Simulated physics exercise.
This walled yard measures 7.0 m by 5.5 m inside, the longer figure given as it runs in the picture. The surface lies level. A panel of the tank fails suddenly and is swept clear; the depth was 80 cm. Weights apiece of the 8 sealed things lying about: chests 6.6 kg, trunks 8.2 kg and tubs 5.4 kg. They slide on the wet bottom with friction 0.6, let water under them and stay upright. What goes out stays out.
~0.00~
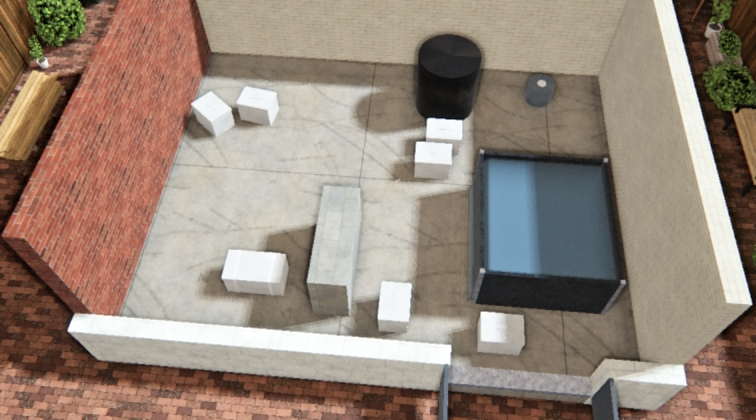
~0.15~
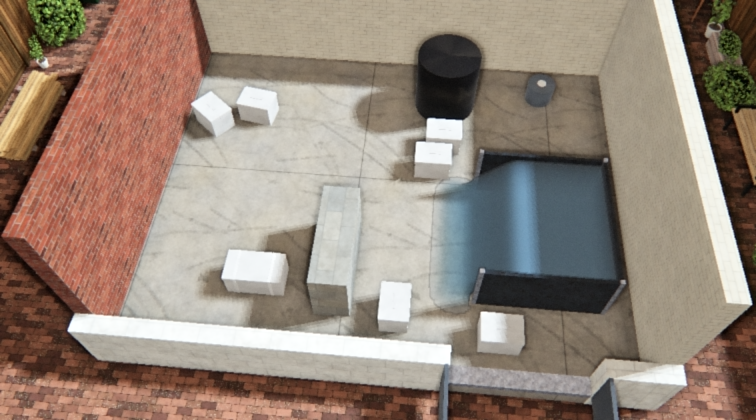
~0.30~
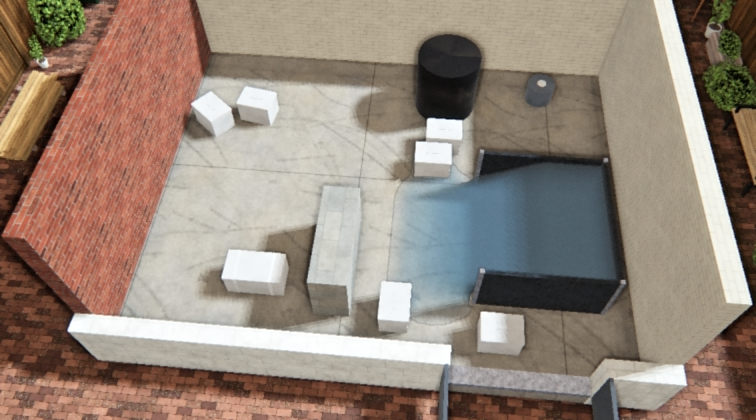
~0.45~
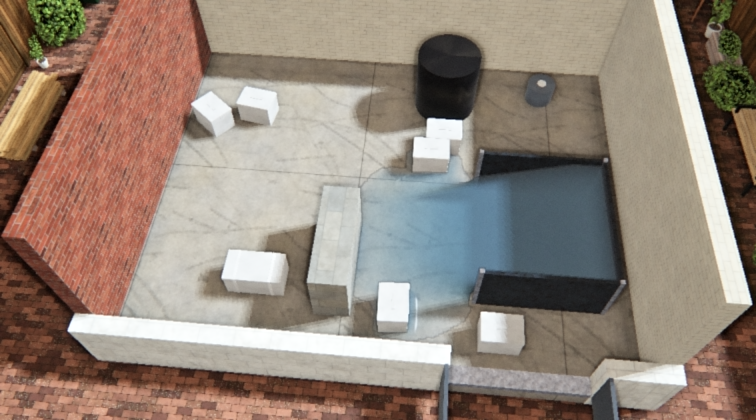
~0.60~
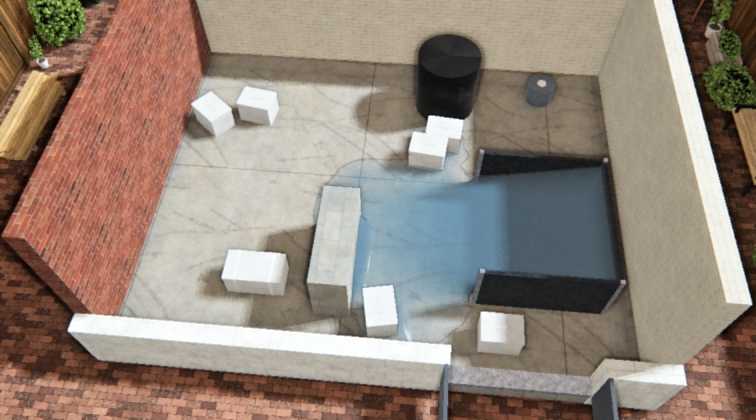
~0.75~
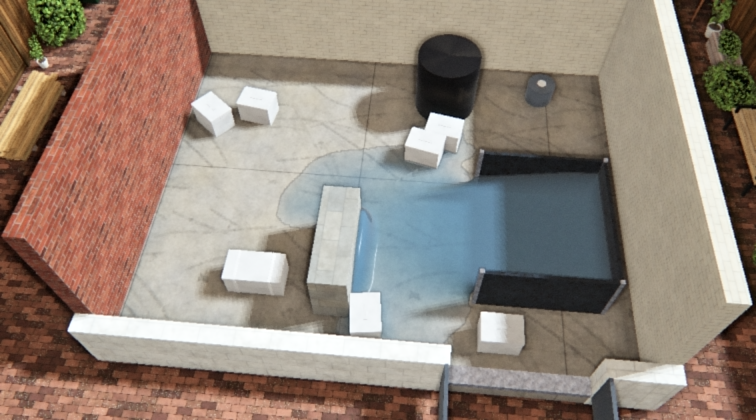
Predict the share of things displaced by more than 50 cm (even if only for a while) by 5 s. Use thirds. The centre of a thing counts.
That comes to at least two thirds.
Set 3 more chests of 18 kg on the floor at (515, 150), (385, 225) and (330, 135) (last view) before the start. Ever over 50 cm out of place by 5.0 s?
In that order: Under, past it, more.
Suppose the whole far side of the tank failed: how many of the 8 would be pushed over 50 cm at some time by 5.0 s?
In that case 5 of them.
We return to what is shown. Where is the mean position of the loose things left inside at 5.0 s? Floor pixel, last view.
At about (378, 155).
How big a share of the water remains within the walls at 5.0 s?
About 96 per cent.
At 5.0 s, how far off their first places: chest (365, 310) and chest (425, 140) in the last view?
In that order: 350 cm, 200 cm.
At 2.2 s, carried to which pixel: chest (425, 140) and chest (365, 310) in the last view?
Around (375, 80) and (281, 305).
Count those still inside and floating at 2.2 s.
At that moment 3.
After 1.1 s 2 of 8 are over 50 cm from their spots; 1 afloat.
After 2.2 s 4 of 8 are over 50 cm from their spots; 3 afloat.
After 3.5 s 6 of 8 are over 50 cm from their spots; 6 afloat.
After 5.0 s 6 of 8 are over 50 cm from their spots, and 6 have been at some point; 6 afloat.
